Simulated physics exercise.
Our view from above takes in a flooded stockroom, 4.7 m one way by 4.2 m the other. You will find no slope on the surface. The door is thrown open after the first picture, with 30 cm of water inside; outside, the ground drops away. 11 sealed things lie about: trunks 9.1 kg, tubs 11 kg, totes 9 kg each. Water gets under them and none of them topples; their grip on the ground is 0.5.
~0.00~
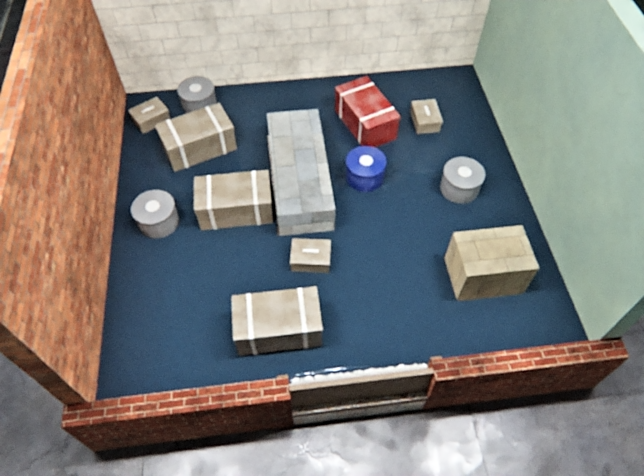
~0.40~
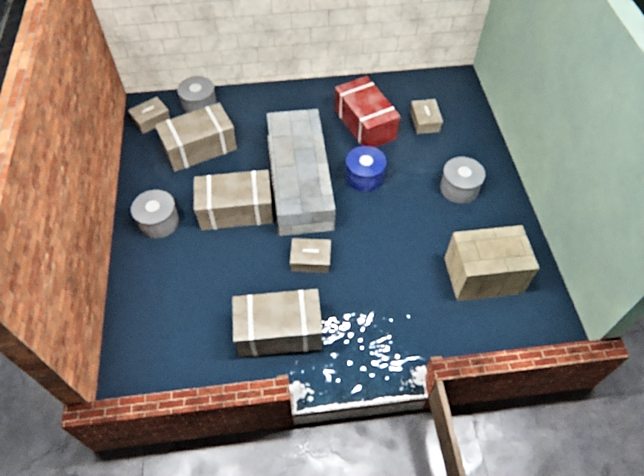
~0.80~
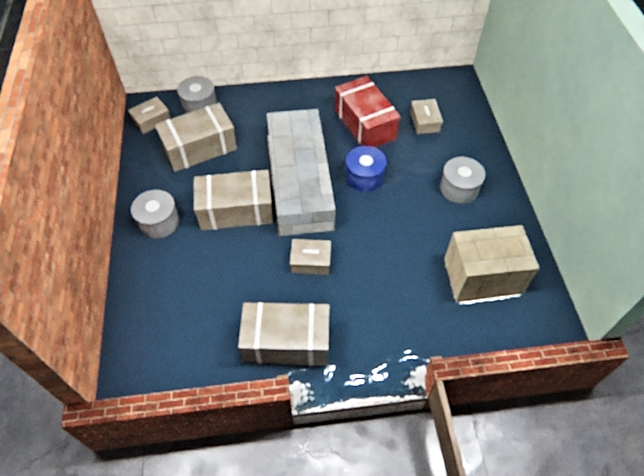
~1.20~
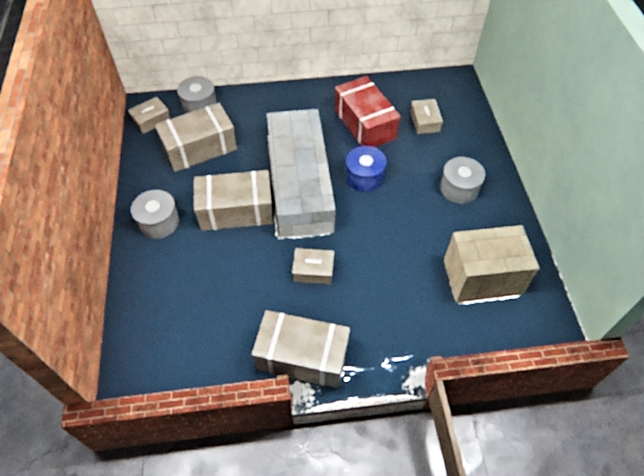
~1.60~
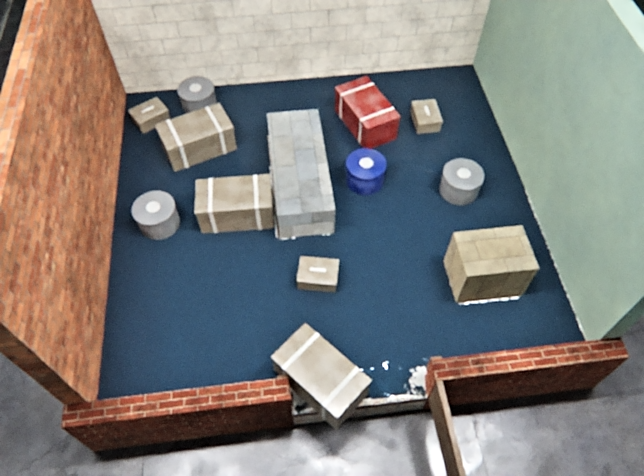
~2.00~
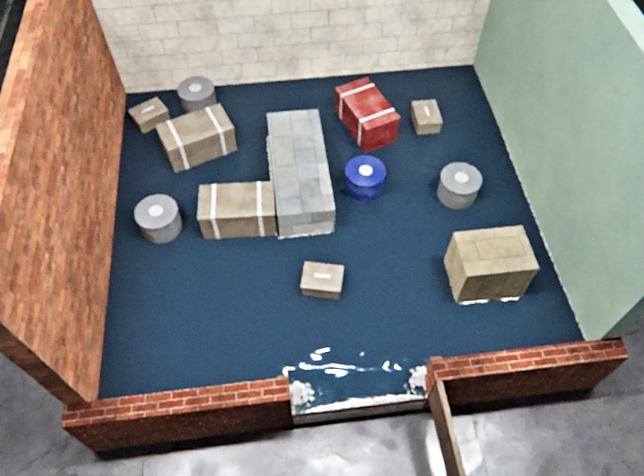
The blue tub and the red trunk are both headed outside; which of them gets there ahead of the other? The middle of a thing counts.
It is the blue one that gets there first.
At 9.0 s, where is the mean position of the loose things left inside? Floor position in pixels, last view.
(291, 233).
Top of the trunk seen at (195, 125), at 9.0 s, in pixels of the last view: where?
Near (200, 177).
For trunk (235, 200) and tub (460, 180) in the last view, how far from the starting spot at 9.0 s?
200 cm, 100 cm.
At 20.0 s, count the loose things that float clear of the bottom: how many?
Count: 5.
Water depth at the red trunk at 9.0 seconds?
Roughly 20 cm at that moment.
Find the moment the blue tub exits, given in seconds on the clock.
Estimate: Close to 9.5 s.
After 4.0 s the blue tub is near (369, 213), 0.7 m from its start, afloat; the red trunk is near (373, 125), 0.3 m from its start, afloat; 1 of 11 are out; 10 afloat.
After 9.0 s the blue tub is near (369, 346), 2.2 m from its start, afloat; the red trunk is near (370, 153), 0.7 m from its start, afloat; 2 of 11 are out; 9 afloat.
After 16.0 s the blue tub has gone out (at 9.5 s); the red trunk is near (369, 225), 1.7 m from its start, afloat; 6 of 11 are out; 5 afloat.
After 20.0 s the blue tub has gone out (at 9.5 s); the red trunk is near (368, 318), 2.8 m from its start, afloat; 6 of 11 are out; 5 afloat.
